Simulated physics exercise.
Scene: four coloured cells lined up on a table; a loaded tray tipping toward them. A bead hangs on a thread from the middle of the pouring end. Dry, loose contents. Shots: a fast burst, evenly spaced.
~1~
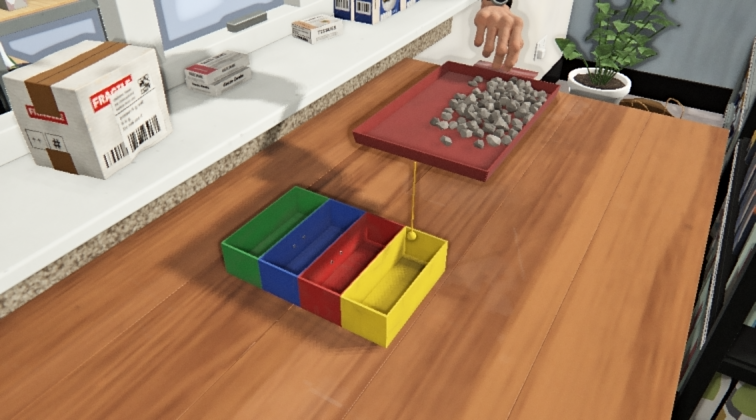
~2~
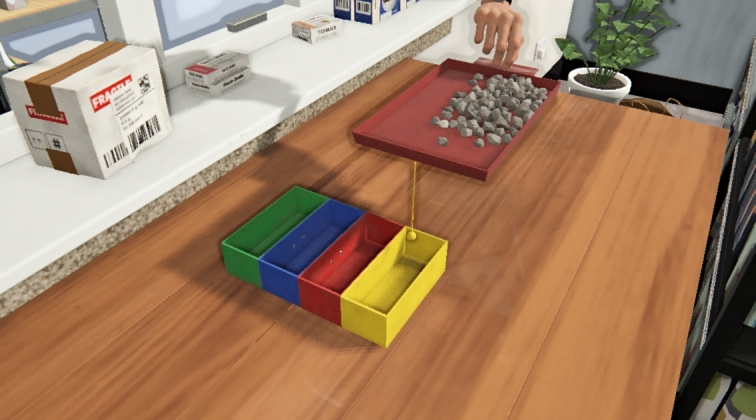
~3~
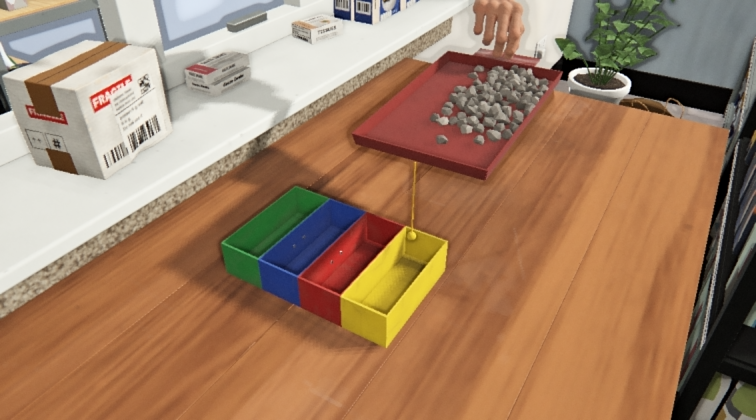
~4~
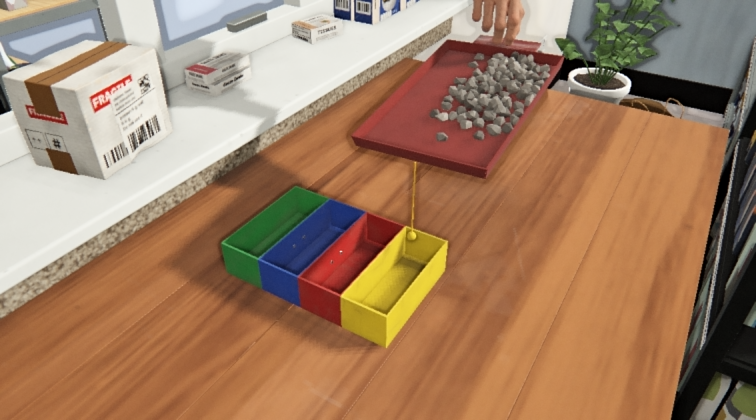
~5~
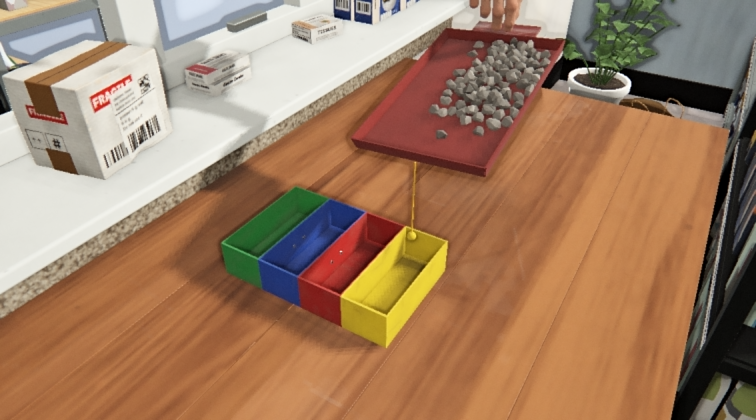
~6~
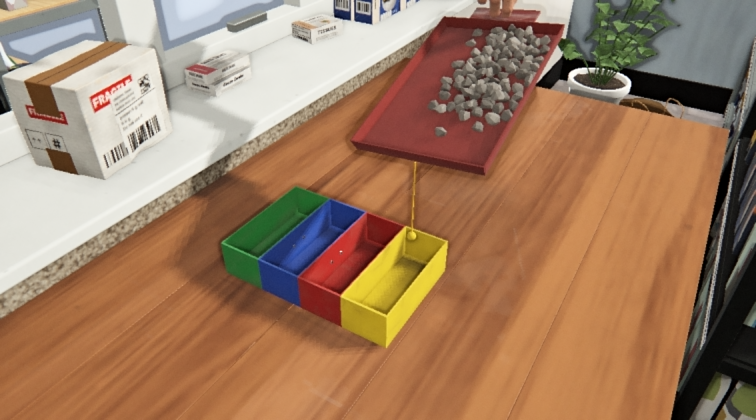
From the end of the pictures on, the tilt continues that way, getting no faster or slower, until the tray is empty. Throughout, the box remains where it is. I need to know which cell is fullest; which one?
That is the red cell.
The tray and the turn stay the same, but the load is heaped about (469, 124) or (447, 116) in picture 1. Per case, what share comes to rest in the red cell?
It would be roughly 60 per cent for the first and roughly 60 per cent for the second.
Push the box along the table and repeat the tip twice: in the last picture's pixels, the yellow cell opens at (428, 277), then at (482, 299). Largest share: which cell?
It would be blue the first time and the cell in green the second time.
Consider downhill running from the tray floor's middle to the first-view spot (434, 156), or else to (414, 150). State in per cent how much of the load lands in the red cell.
Roughly 20 percent, then 30 percent.
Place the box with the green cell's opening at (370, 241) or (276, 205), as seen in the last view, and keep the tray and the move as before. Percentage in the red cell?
You'd get near 0 per cent and afterwards near 60 per cent.
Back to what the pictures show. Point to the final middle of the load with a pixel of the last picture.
Around (340, 279).
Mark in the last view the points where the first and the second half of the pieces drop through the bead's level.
The first part passes (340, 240); everything after passes (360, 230).
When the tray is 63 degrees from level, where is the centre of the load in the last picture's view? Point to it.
Mark it at roughly (383, 139) in the final frame.
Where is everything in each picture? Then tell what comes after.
Corners of the pouring end at (356, 131) and (486, 169), level; middle of the load at (498, 106), bits of gravel; bead on its thread at (411, 236); green cell at (242, 263); blue cell at (280, 280); red cell at (320, 299); yellow cell at (364, 319), in the first frame.
Corners of the pouring end at (356, 131) and (486, 169), level; middle of the load at (498, 104), in the second frame.
Corners of the pouring end at (355, 133) and (486, 168), tipped barely, lowest at the left corner; middle of the load at (498, 98), in the third frame.
Corners of the pouring end at (354, 135) and (485, 167), tipped a little, lowest at the left corner; middle of the load at (498, 88), in the fourth frame.
Corners of the pouring end at (354, 137) and (484, 166), tipped a little, lowest at the left corner; middle of the load at (498, 79), in the fifth frame.
Corners of the pouring end at (354, 139) and (483, 165), tipped clearly, lowest at the left corner; middle of the load at (497, 70); green cell at (242, 263); blue cell at (280, 280); red cell at (320, 299); yellow cell at (364, 319), in the sixth frame.
Soon after the last picture, tray tipped steeply; most on the tray; a stray few in the red cell; about a quarter falling or outside the box.
A little later, tray tipped past a quarter turn; about a quarter on the tray; about a third in the red cell; about a quarter in the blue cell; a small part in the yellow cell; a stray few in the green cell; a small part falling or outside the box.
Later still, tray tipped past a quarter turn; about half in the red cell; about a third in the blue cell; about a quarter in the yellow cell; a stray few in the green cell.
At rest, tray tipped past a quarter turn; about half in the red cell; about a third in the blue cell; about a quarter in the yellow cell; a stray few in the green cell.
